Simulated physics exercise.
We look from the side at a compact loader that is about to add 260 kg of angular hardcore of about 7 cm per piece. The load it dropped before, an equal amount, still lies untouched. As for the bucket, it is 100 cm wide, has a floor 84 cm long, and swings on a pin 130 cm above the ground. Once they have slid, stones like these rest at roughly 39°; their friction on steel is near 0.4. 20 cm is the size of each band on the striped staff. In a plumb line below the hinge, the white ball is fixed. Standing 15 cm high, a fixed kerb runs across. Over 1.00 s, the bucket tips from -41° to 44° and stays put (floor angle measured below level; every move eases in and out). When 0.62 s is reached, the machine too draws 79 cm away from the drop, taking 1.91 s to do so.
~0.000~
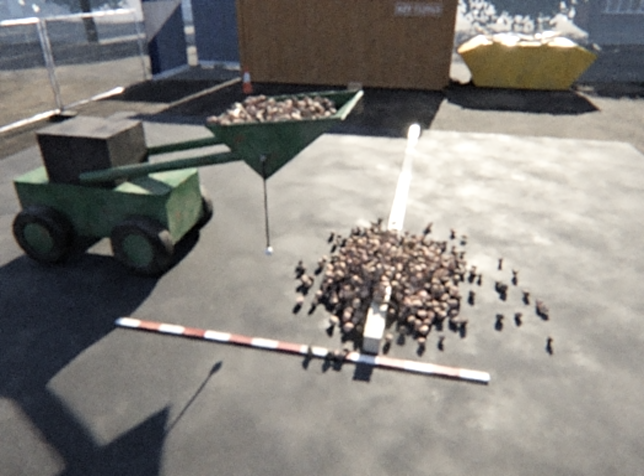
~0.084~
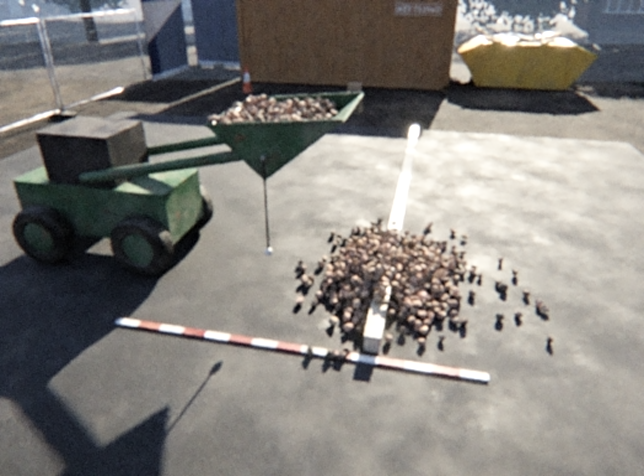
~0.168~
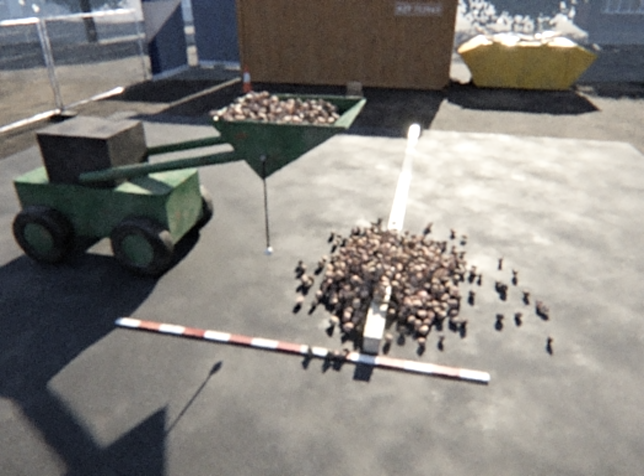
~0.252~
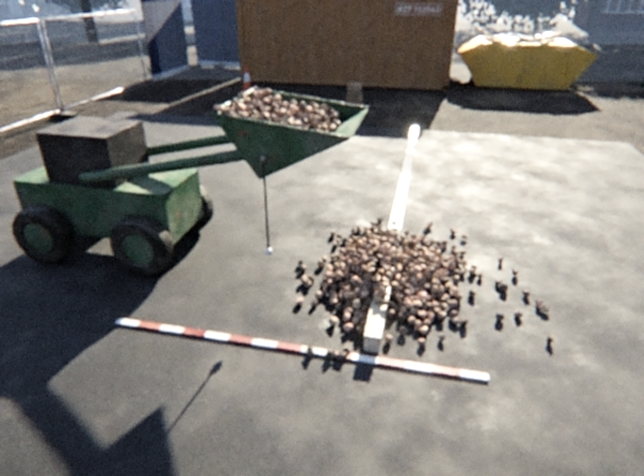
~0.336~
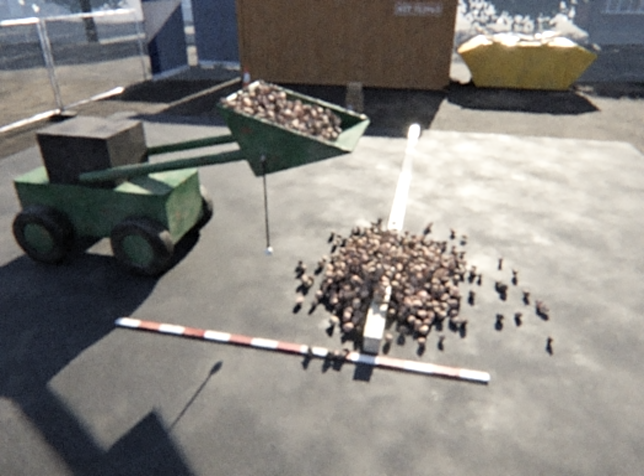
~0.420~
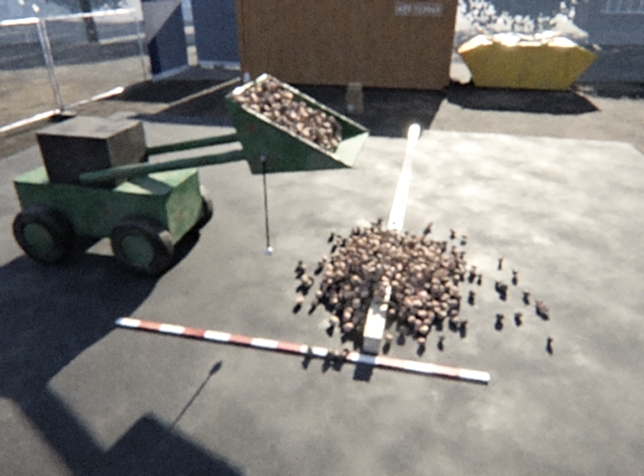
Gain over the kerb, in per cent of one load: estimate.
Approx. 1 %.
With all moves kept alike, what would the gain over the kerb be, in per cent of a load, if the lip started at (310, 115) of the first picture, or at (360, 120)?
Some 0 percent first and 10 percent second.
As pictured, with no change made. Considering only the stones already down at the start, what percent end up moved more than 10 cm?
Roughly 0 percent.
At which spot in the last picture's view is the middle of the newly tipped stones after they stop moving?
Roughly at pixel (335, 259).
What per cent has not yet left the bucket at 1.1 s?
Close to 50 in a hundred is still held.
After 0.8 s the floor is at 31°; in per cent of one load, 100 in the bucket, 59 on this side of the kerb, 41 over the kerb; the foremost stones are at (524, 296).
After 1.1 s the floor is at 44°; in per cent of one load, 50 in the bucket, 109 on this side of the kerb, 41 over the kerb; the foremost stones are at (524, 296).
After 3.0 s the floor is at 44°; in per cent of one load, 0 in the bucket, 158 on this side of the kerb, 42 over the kerb; the foremost stones are at (524, 296).
After 5.4 s the floor is at 44°; in per cent of one load, 0 in the bucket, 158 on this side of the kerb, 42 over the kerb; the foremost stones are at (524, 296). Net gain over the kerb, 1.
